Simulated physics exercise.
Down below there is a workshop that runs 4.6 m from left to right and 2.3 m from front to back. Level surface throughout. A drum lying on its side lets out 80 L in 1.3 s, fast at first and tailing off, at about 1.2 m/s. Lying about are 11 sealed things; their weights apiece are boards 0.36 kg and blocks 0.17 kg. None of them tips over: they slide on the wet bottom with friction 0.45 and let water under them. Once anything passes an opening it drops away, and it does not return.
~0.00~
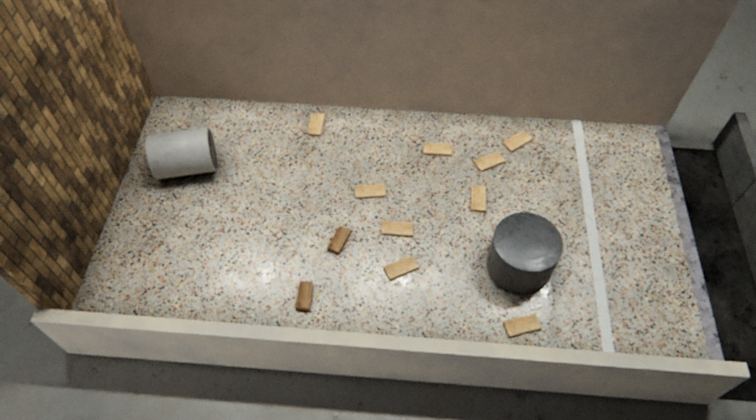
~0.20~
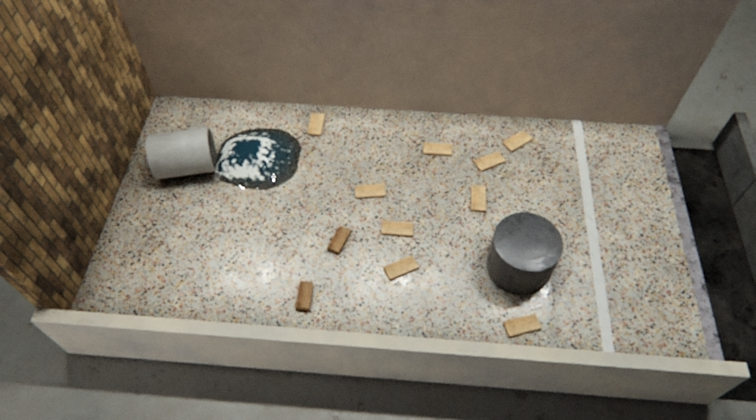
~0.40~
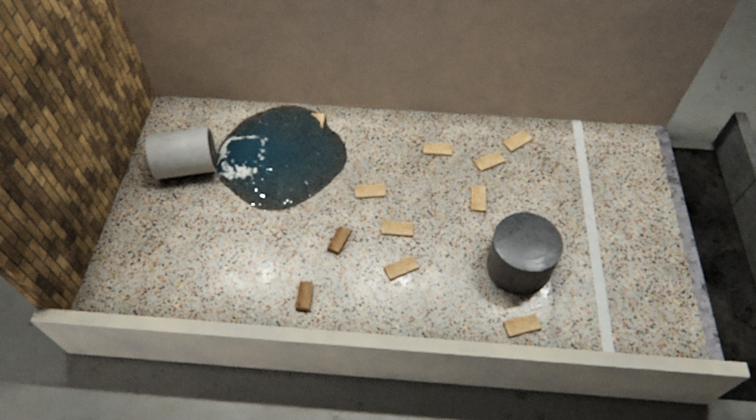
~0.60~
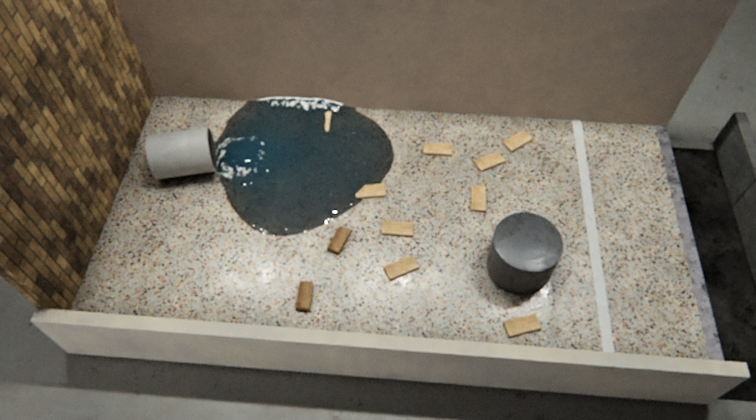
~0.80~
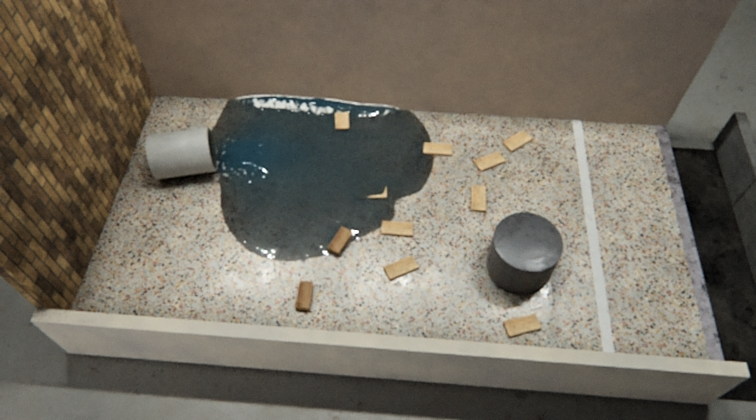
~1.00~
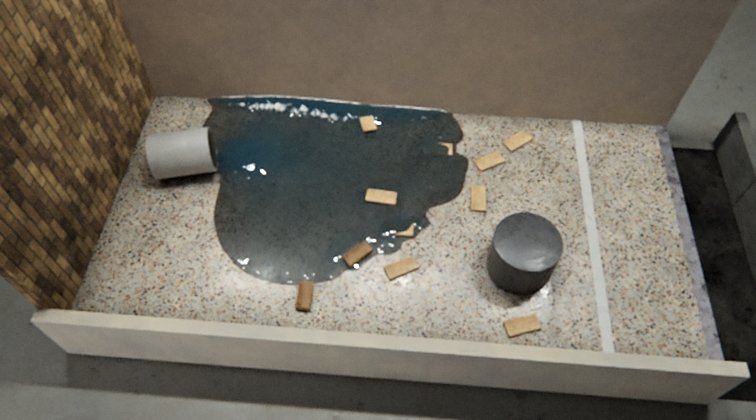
To begin with, small wooden blocks and a dark upright cylinder sit on a dry speckled floor, with a grey drum lying on its side at the left. Dark blue water then gushes from the drum and spreads rightward, reaching the back wall, and several blocks shift as the pool widens around them.
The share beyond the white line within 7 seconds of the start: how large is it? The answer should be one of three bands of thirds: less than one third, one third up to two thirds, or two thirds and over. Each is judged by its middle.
It falls in the band one third up to two thirds.
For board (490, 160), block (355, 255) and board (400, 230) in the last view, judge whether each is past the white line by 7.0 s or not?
Result, in sequence: Reached / not reached / not reached.
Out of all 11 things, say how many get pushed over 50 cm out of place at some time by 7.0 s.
By my tally, 10.
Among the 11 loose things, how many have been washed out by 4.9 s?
I get 4 in all.
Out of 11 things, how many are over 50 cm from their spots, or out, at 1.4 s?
The number comes to 2.
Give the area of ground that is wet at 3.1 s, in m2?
Somewhere around 6.0 m2, roughly.
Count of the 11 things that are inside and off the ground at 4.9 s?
I get 2.
After 1.4 s 0 of 11 are over the mark; 4 afloat.
After 3.1 s 5 of 11 are over the mark; 9 afloat.
After 4.9 s 5 of 11 are over the mark; 2 afloat.
After 7.0 s 5 of 11 are over the mark; 1 afloat.
